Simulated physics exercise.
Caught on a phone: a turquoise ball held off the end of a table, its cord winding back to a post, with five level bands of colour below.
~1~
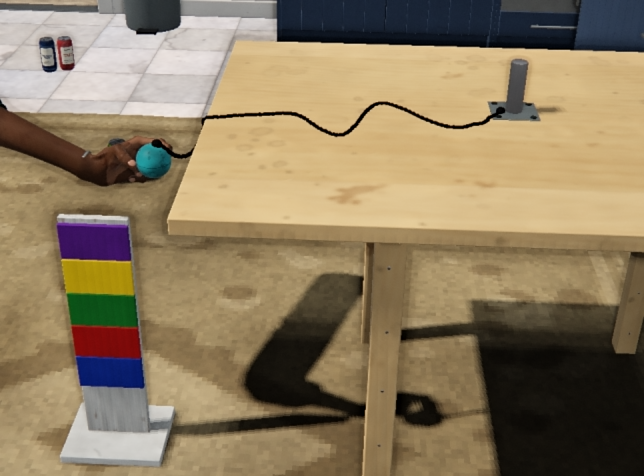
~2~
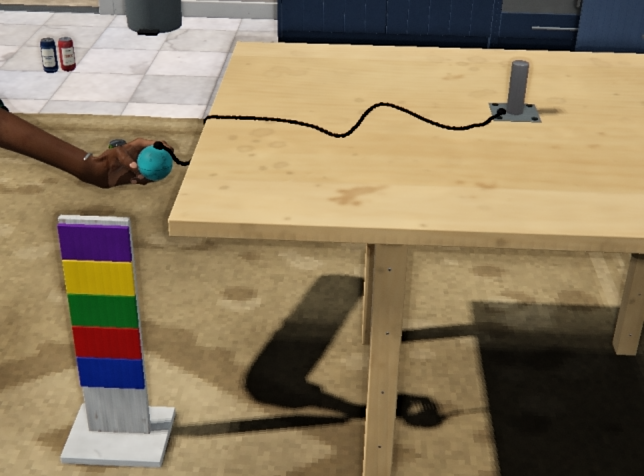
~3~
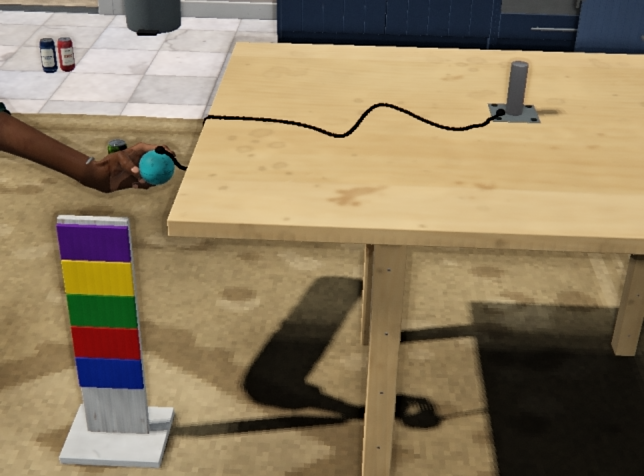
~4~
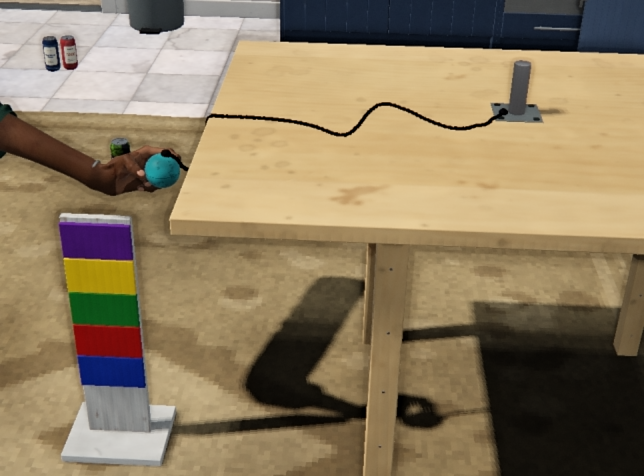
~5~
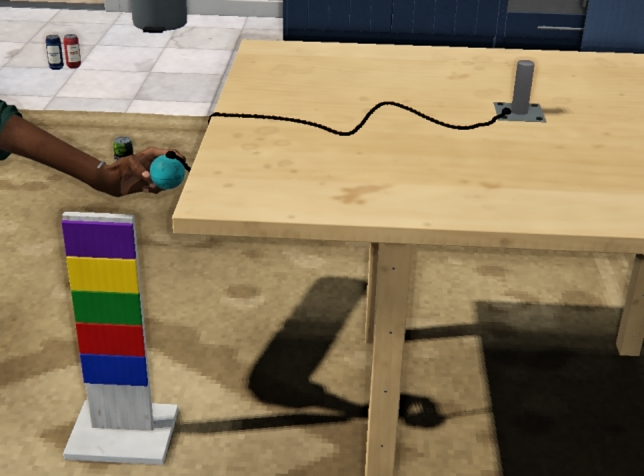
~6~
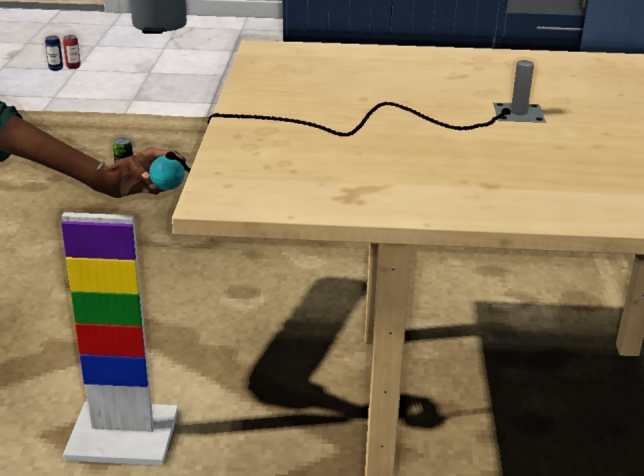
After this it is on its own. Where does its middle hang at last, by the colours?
Its middle rests at the green band.
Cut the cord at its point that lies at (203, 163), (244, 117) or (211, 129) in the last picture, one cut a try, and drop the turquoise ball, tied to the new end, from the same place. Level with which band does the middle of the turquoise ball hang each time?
In that order: Yellow; none, it hangs higher; purple.
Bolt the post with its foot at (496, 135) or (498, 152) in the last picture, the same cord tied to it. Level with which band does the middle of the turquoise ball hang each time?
Taking them in turn: Red; red.
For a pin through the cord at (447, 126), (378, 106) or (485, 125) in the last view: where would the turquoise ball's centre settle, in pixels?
Near (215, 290), (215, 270) and (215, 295).
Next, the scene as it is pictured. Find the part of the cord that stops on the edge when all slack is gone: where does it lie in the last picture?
The one at (314, 125).
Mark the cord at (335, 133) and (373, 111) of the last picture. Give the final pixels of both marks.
About (236, 116), and the other about (317, 115).
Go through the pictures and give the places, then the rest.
The first picture shows turquoise ball (154, 161); purple (94, 244); yellow (98, 278); green (102, 311); red (106, 343); blue (110, 373).
The second picture shows turquoise ball (155, 163); cord through (481, 125) (410, 113) (358, 124) (299, 123) (213, 118).
The third picture shows turquoise ball (157, 168).
The fourth picture shows turquoise ball (163, 171); cord through (483, 125) (412, 113) (360, 123) (299, 123) (213, 118).
The fifth picture shows turquoise ball (168, 172).
The sixth picture shows turquoise ball (167, 173); cord through (486, 125) (414, 112) (363, 123) (302, 123) (216, 117).
Soon after, ball near (231, 299); level with green.
After that, ball near (209, 306); level with green.
In the end, ball near (219, 305); level with green. The green one.
